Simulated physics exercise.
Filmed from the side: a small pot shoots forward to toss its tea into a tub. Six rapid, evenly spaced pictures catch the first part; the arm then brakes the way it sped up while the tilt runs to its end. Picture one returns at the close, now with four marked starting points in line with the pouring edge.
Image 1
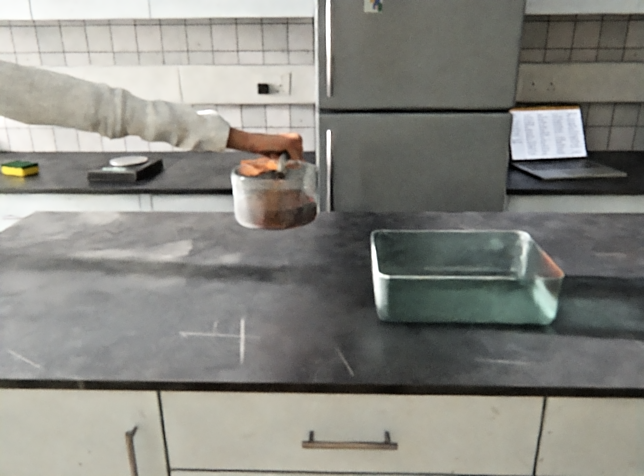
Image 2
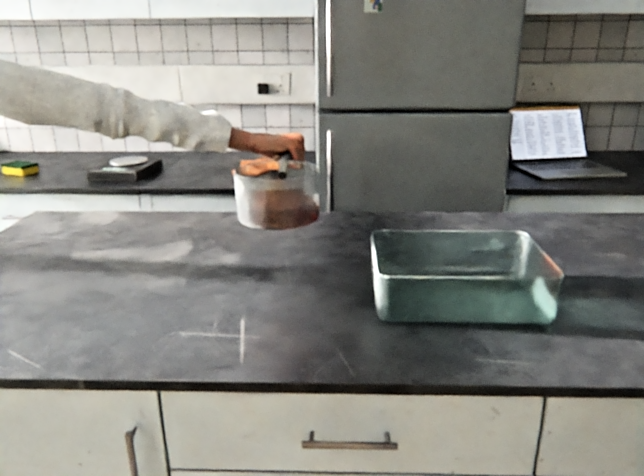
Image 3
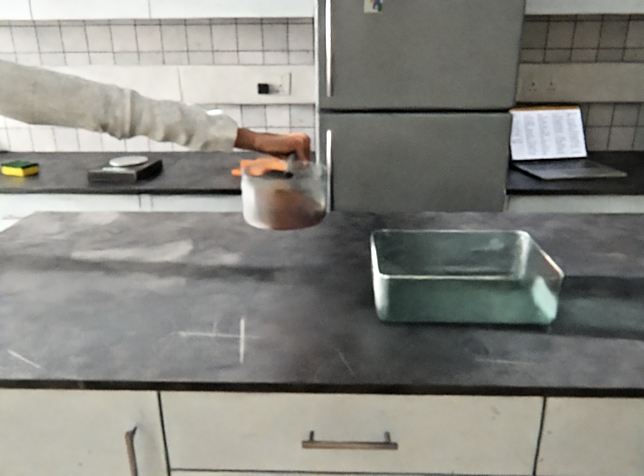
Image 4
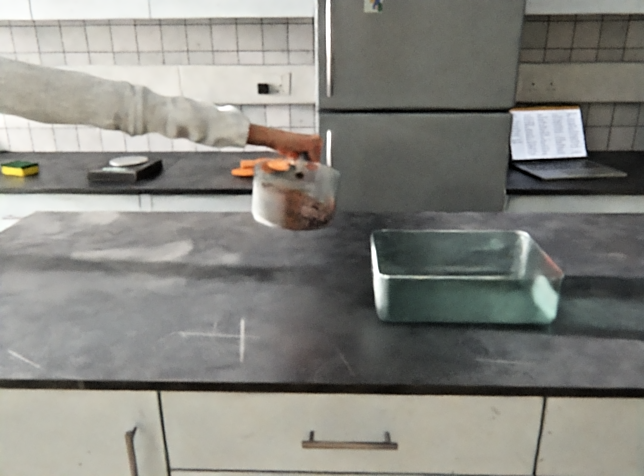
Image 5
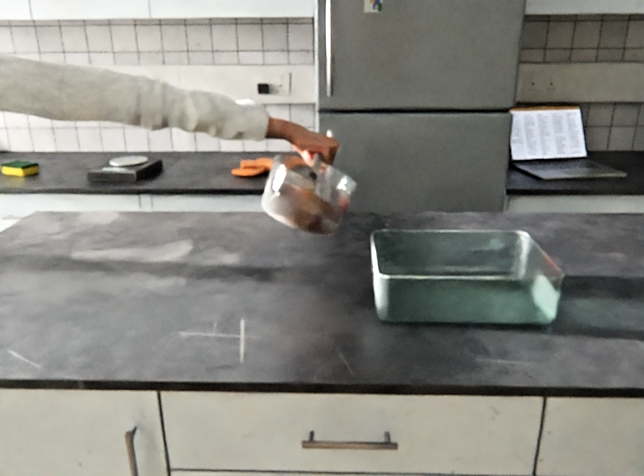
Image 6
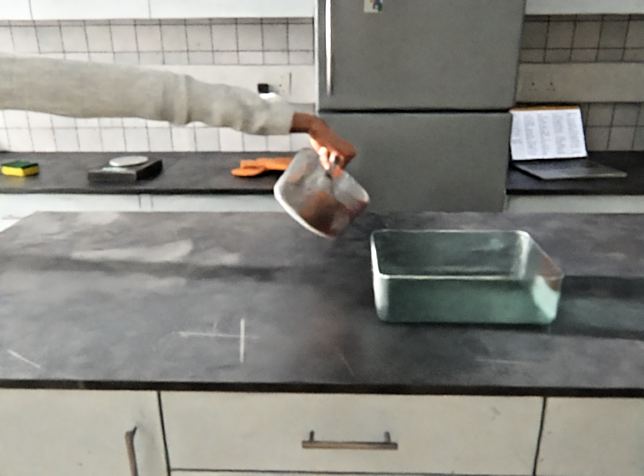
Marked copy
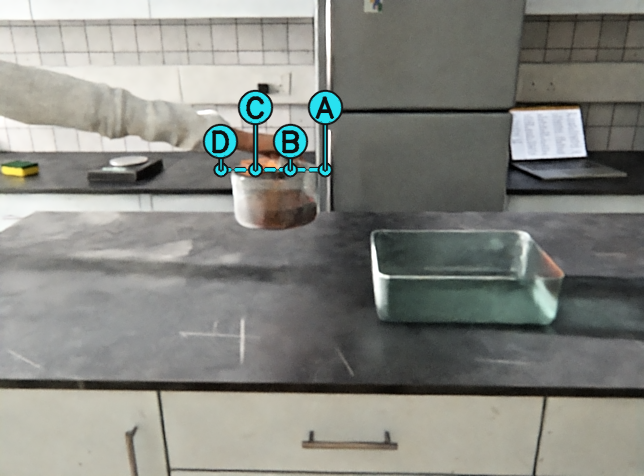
A hand at the end of a pale-sleeved arm grips a small see-through pot of brownish tea above a dark kitchen counter, seen from the side by a still camera. A greenish glass tub sits at right, with a grey fridge, an open laptop, and a yellow sponge behind. The arm moves the upright pot slightly rightward, then extends further, tilting it increasingly toward the tub.
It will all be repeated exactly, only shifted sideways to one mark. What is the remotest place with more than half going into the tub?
That is dot B.
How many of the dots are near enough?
Two of them.
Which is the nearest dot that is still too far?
That is dot C.
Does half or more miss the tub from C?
Yes, that goes wrong.
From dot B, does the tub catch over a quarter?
Yes.
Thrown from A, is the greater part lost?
No, that is safe.
On the marked copy, A at (325, 169); B at (290, 169); C at (255, 169); D at (220, 169).
If A is chosen, about 88 % lands in the tub, 1 % falls short and 11 % goes beside or beyond.
If B is chosen, about 72 % lands in the tub, 21 % falls short and 7 % goes beside or beyond.
If C is chosen, about 19 % lands in the tub, 79 % falls short.
If D is chosen, about 0 % lands in the tub, 98 % falls short.
